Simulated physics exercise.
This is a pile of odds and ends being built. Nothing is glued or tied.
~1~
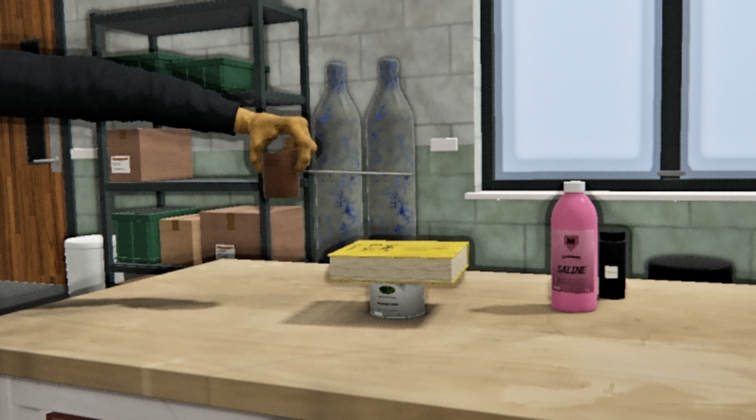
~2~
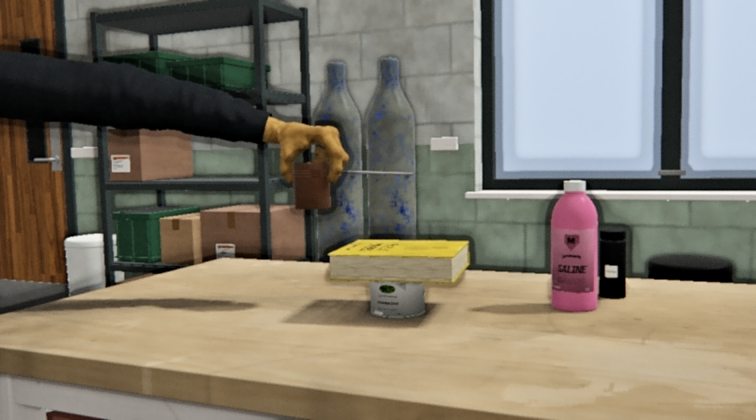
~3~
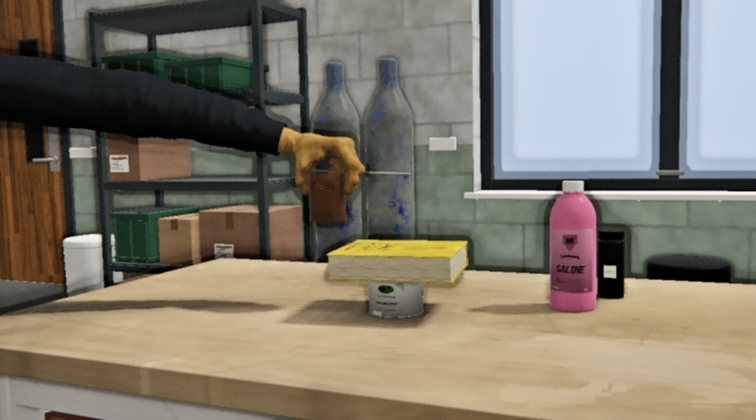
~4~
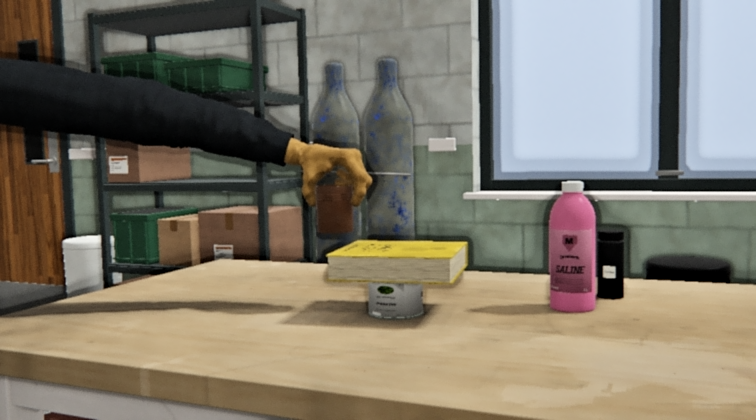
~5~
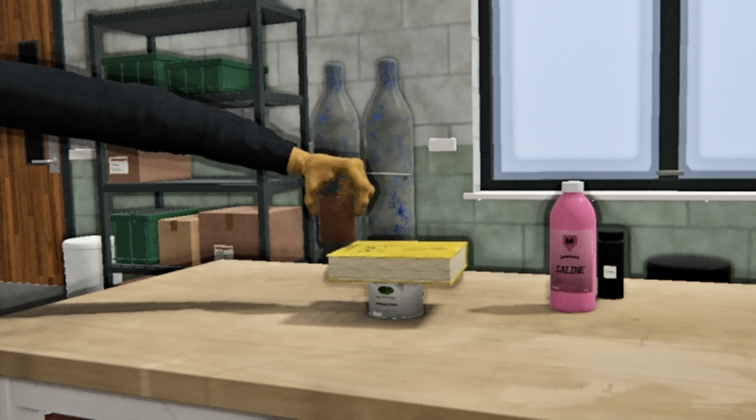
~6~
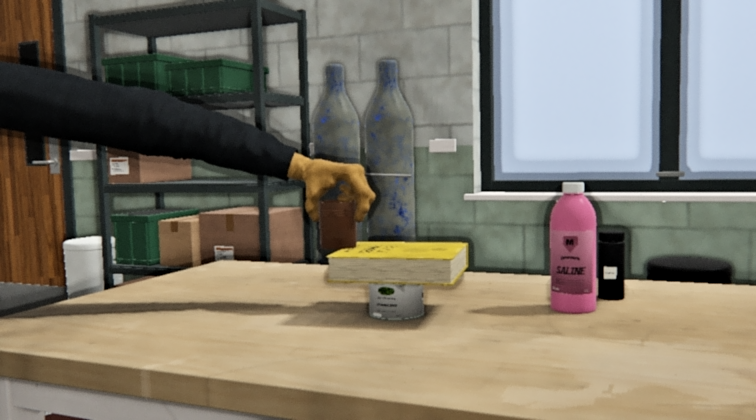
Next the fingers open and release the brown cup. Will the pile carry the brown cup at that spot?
In the end the pile gives way.
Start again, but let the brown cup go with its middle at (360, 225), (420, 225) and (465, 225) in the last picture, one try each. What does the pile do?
In the first case it keeps its balance; in the second case it holds; in the third case it gives way.
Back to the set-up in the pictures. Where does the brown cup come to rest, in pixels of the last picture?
Near (299, 289).
Then, 0.30 s past the last view, brown cup now fallen.
Then, 0.40 s past the last view, things are still on the move.
Finally, fallen, brown cup; the other 4 still in place. Final places as the last picture's camera would see them, brown cup near (299, 289). The pile loses its balance.
